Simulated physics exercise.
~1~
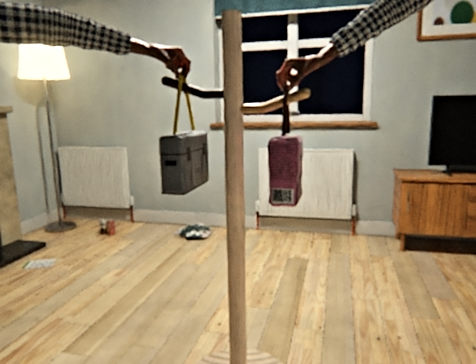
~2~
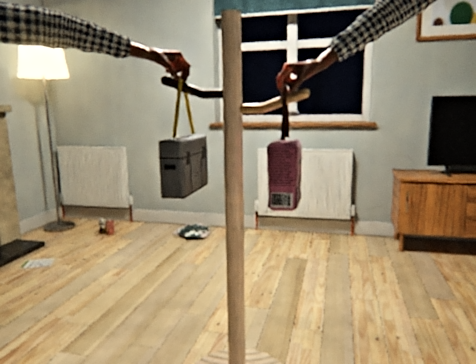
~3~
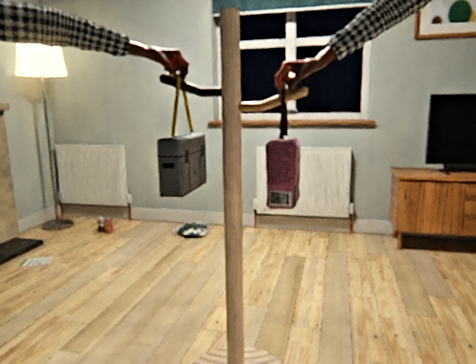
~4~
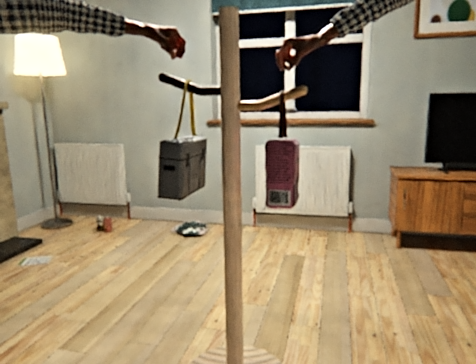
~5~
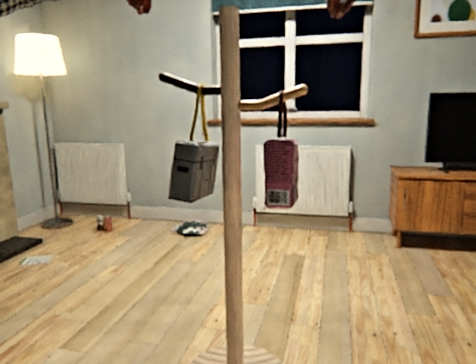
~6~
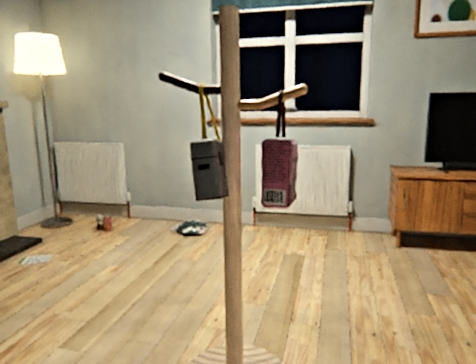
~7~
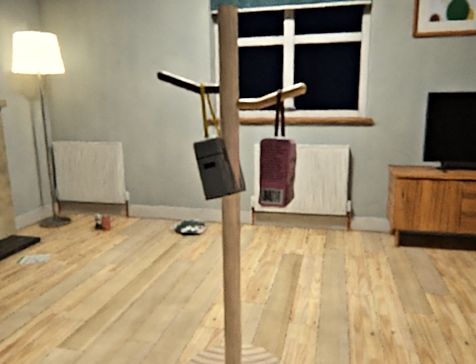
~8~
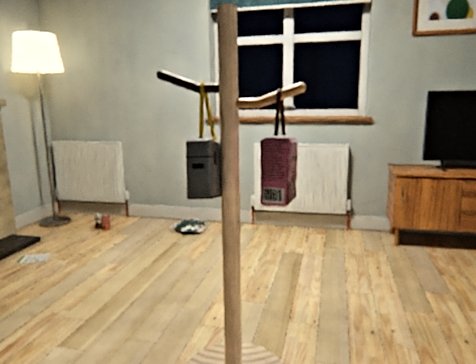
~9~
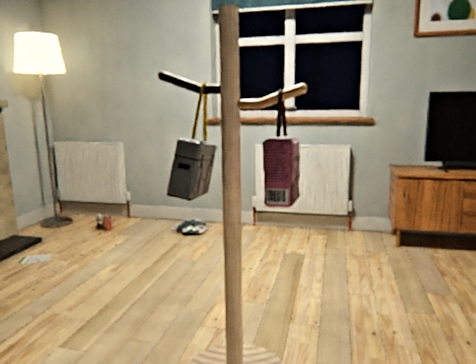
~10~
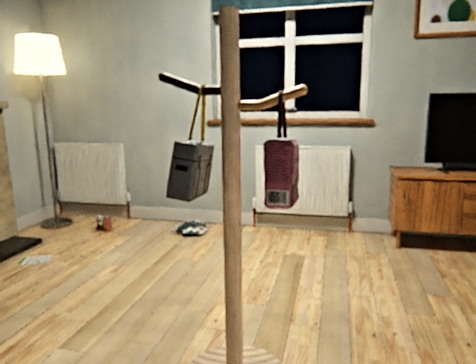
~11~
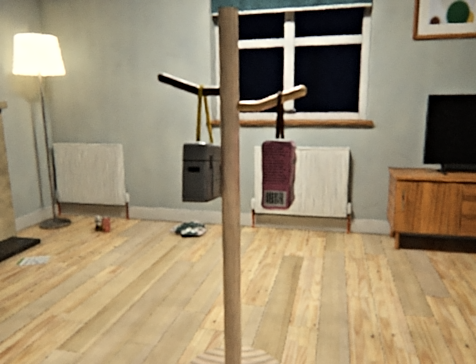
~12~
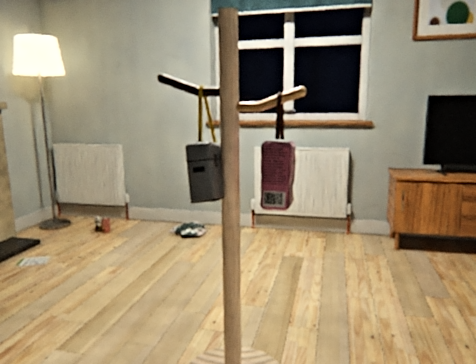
A grey case and a dark pink sack hang by their loops from two curved pegs on a wooden post, steadied at first by two hands in checked sleeves. Behind them are a lit lamp, a window, radiators and a television on a cabinet. The hands let go, draw back and rise out of view. The grey case tilts and swings right toward the post, then back to the left, while the sack sways and turns a little. The case drifts right once more, and at the end both still hang from their pegs.
